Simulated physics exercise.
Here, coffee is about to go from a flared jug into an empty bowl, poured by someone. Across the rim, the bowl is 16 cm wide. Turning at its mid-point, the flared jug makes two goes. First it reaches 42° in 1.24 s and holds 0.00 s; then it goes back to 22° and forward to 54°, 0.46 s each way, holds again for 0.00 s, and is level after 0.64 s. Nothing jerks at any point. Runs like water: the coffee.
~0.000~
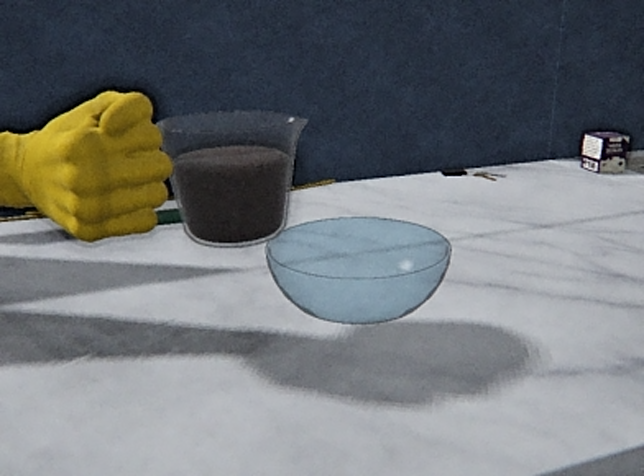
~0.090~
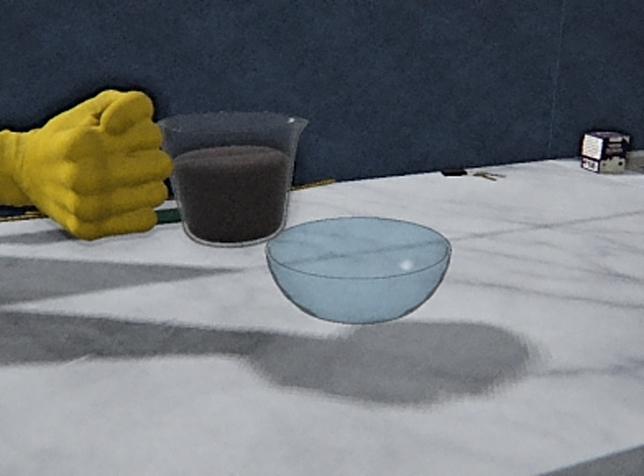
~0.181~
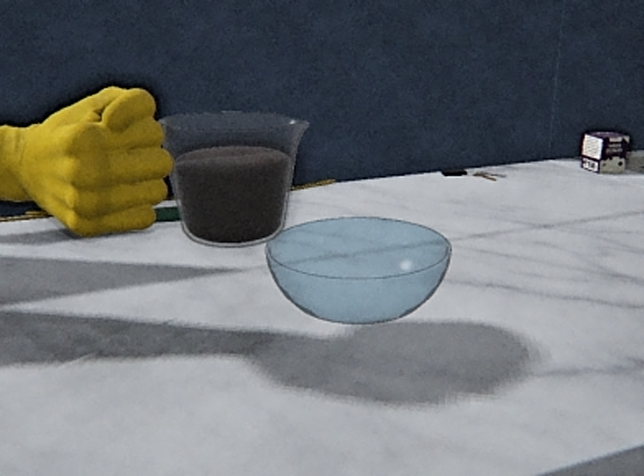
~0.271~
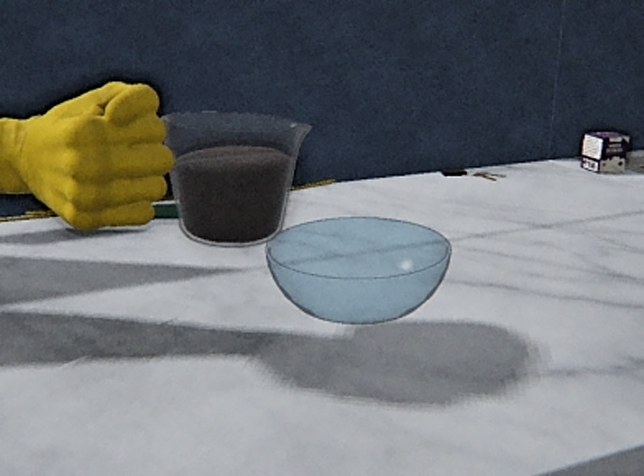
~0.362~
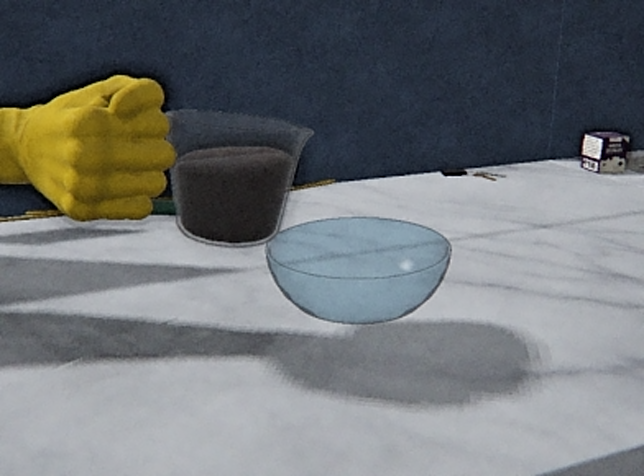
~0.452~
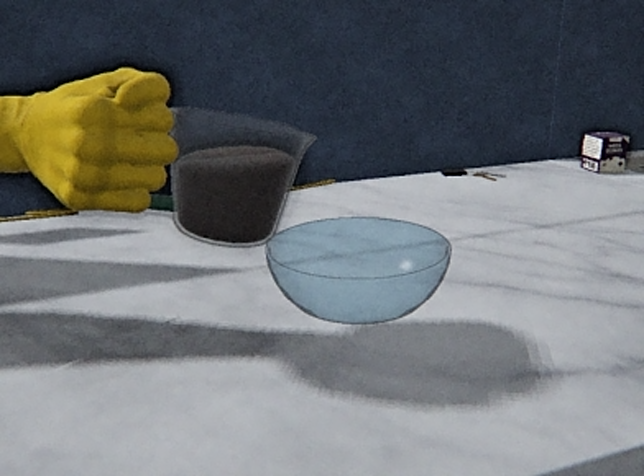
A hand in a yellow glove, closed in a fist beside a clear flared jug of dark coffee, rose slightly as the jug slowly leaned a little to the right, beside an empty pale blue bowl.
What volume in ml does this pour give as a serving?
I would say about 135 ml.
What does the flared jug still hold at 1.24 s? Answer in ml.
I'd put it at around 350 ml.
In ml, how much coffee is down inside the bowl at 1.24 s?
25 ml, give or take.
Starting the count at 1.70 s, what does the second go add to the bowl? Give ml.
I'd say close to 80 ml more ends up in it.
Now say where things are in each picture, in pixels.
In the first picture, it leans 0°; its right rim is at (306, 118); the coffee meets the walls at (171, 162) and (286, 152); the bowl's rim runs from (270, 259) to (438, 235).
In the second picture, it leans 1°; its right rim is at (306, 119); the coffee meets the walls at (170, 161) and (286, 152).
In the third picture, it leans 2°; its right rim is at (308, 121); the coffee meets the walls at (172, 163) and (287, 152).
In the fourth picture, it leans 5°; its right rim is at (310, 124); the coffee meets the walls at (173, 162) and (287, 152).
In the fifth picture, it leans 8°; its right rim is at (312, 129); the coffee meets the walls at (174, 162) and (289, 152).
In the sixth picture, it leans 12°; its right rim is at (315, 135); the coffee meets the walls at (174, 162) and (292, 153).
Then, 1.24 s in, the tilt is 42° and the bowl has 25 ml, the flared jug 350 ml, and 0 ml is on the worktop.
Then, 1.70 s in, the tilt is 22° and the bowl has 55 ml, the flared jug 330 ml, and 10 ml is on the worktop.
Then, 2.16 s in, the tilt is 54° and the bowl has 65 ml, the flared jug 295 ml, and 10 ml is on the worktop.
Then, 2.62 s in, the tilt is 10° and the bowl has 135 ml, the flared jug 250 ml, and 10 ml is on the worktop.
Finally, the bowl has 135 ml, the flared jug 250 ml, and 10 ml is on the worktop.
